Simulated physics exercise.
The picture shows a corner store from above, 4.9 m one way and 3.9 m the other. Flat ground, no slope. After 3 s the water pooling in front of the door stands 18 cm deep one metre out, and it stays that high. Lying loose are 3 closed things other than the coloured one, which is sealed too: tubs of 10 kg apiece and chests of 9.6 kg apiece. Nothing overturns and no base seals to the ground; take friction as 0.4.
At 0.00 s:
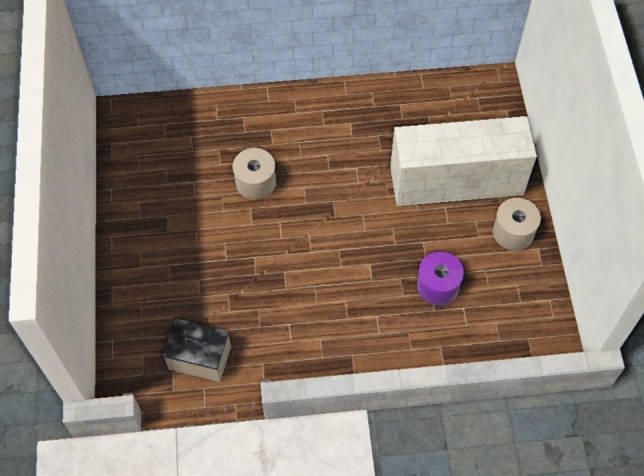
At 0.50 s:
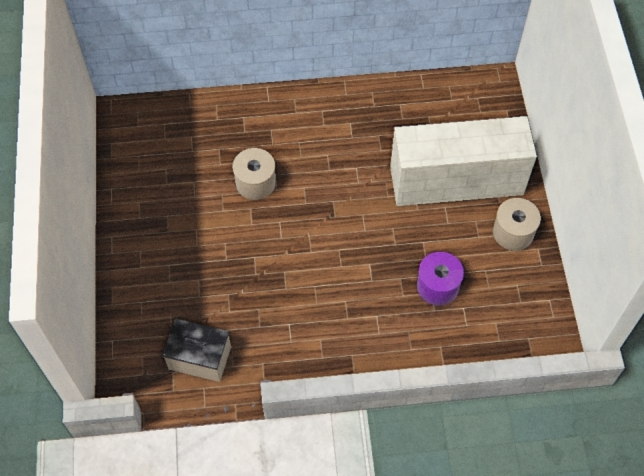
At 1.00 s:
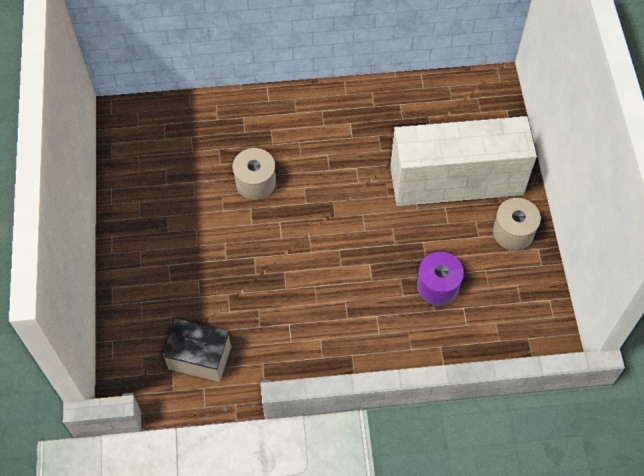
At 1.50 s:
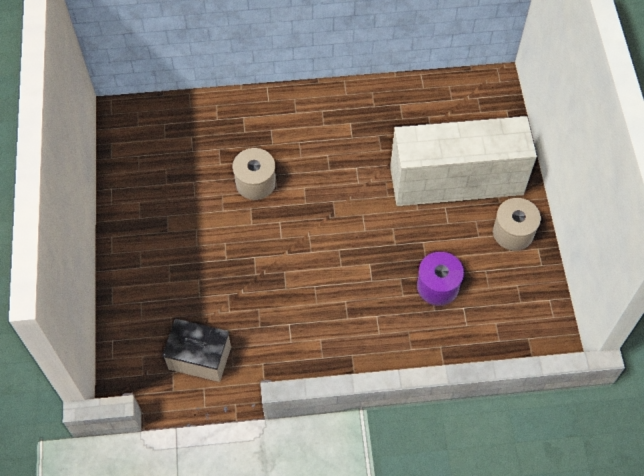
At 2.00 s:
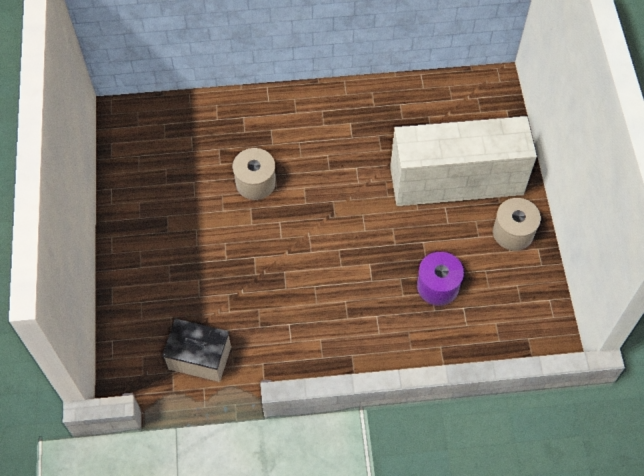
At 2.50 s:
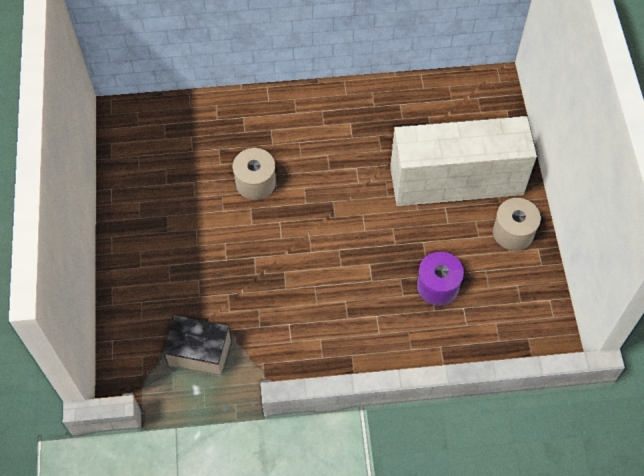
A small room with a wooden floor, seen from above, holds a purple tub, two tan ones, a dark-topped box and a long pale block. Greenish water spreads over the paving outside, then creeps across the pale doorstep and through the front gap, reaching the box, while every object stays put.
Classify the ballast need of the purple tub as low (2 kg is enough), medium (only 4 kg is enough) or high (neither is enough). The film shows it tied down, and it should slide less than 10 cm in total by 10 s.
Low.
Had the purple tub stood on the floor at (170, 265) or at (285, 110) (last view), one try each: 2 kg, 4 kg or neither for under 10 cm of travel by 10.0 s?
Taking the two spots in turn, neither keeps it, then neither keeps it.
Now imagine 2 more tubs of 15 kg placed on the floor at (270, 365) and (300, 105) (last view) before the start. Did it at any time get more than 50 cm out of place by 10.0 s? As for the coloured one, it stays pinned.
Below, beyond.
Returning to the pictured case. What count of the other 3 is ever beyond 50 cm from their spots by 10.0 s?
Count: 2.
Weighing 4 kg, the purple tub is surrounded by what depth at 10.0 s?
Close to 1 cm deep.
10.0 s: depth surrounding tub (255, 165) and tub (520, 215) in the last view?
Depths: Near 8 cm, then near 4 cm.
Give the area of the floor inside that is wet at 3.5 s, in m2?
Near 3.0 m2 in all.
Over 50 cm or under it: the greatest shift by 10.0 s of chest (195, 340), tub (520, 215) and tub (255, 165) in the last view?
Reading the three in turn gives surpassed, not surpassed and surpassed.
After 3.5 s the purple tub would be 0 cm from its start with 2 kg and 0 cm from its start with 4 kg; 0 cm of water round it then.
After 4.5 s the purple tub would be 0 cm from its start with 2 kg and 0 cm from its start with 4 kg; 0 cm of water round it then.
After 7.0 s the purple tub would be 0 cm from its start with 2 kg and 0 cm from its start with 4 kg; 1 cm of water round it then.
After 10.0 s the purple tub would be 0 cm from its start with 2 kg and 0 cm from its start with 4 kg; 1 cm of water round it then.
